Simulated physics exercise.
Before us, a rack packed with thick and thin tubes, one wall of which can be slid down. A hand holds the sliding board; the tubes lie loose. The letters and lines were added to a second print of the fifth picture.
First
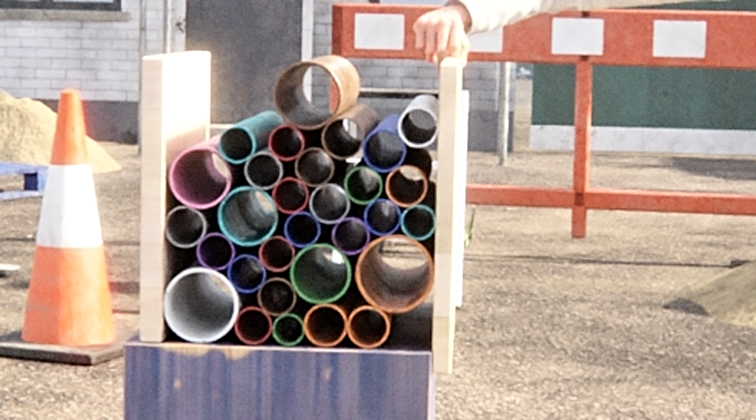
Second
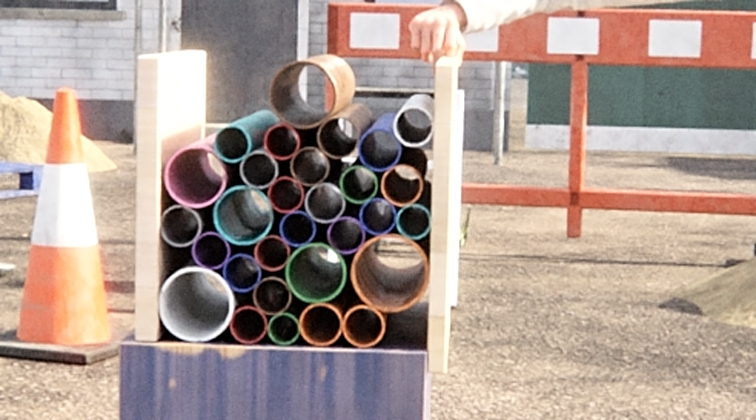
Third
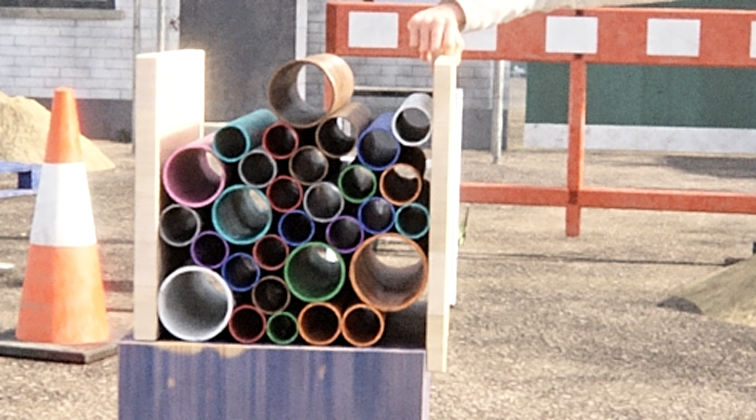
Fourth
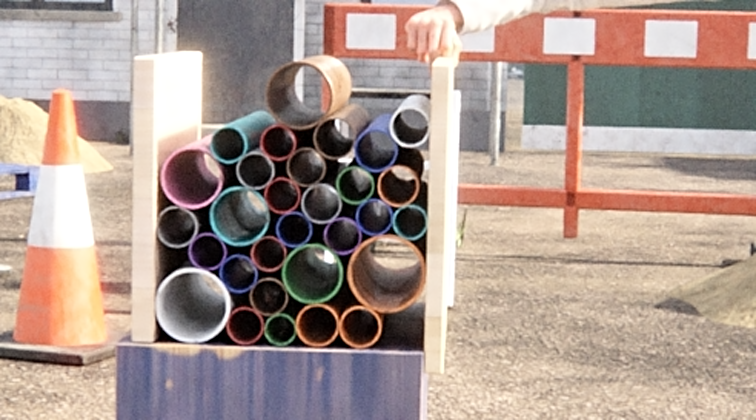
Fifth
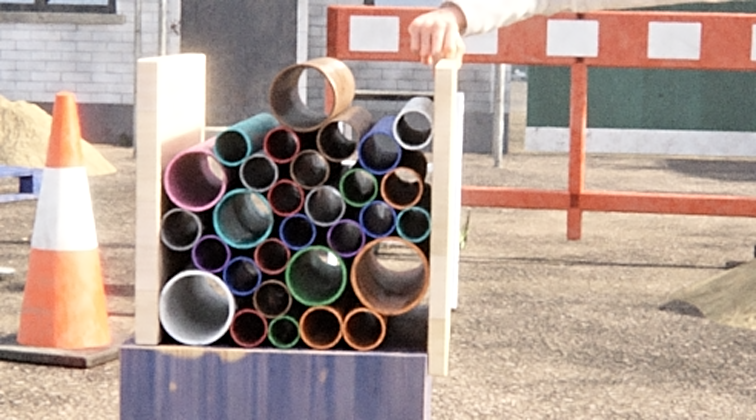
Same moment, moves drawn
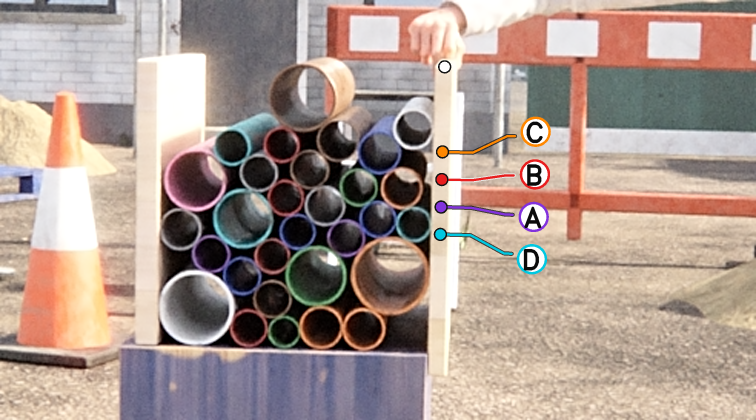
Loose thick and thin tubes in pink, turquoise, green, purple, white and orange, with a brown one on top, are stacked open ends forward between two pale boards above a blue wooden front. The rack is seen straight on in a gravel yard, with a striped cone at left and a red-and-white barrier behind. A hand rests on the right board as the view shifts slightly; the tubes barely move.
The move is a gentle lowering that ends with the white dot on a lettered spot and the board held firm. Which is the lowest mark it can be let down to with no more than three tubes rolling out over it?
The answer is mark D.
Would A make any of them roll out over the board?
Yes, at A.
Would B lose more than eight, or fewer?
Fewer than eight.
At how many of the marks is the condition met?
The number is four.
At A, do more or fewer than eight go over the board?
It loses fewer than eight.
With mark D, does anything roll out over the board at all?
Yes.
On the copy, A at (441, 207); B at (442, 179); C at (443, 152); D at (441, 234); the white dot at (445, 66).
On D. First, top of the board (433, 154).
Then, top of the board (431, 233).
Finally, top of the board (431, 233), two out over the board.
By contrast, A one out over the board; B one out over the board; C none out over the board.
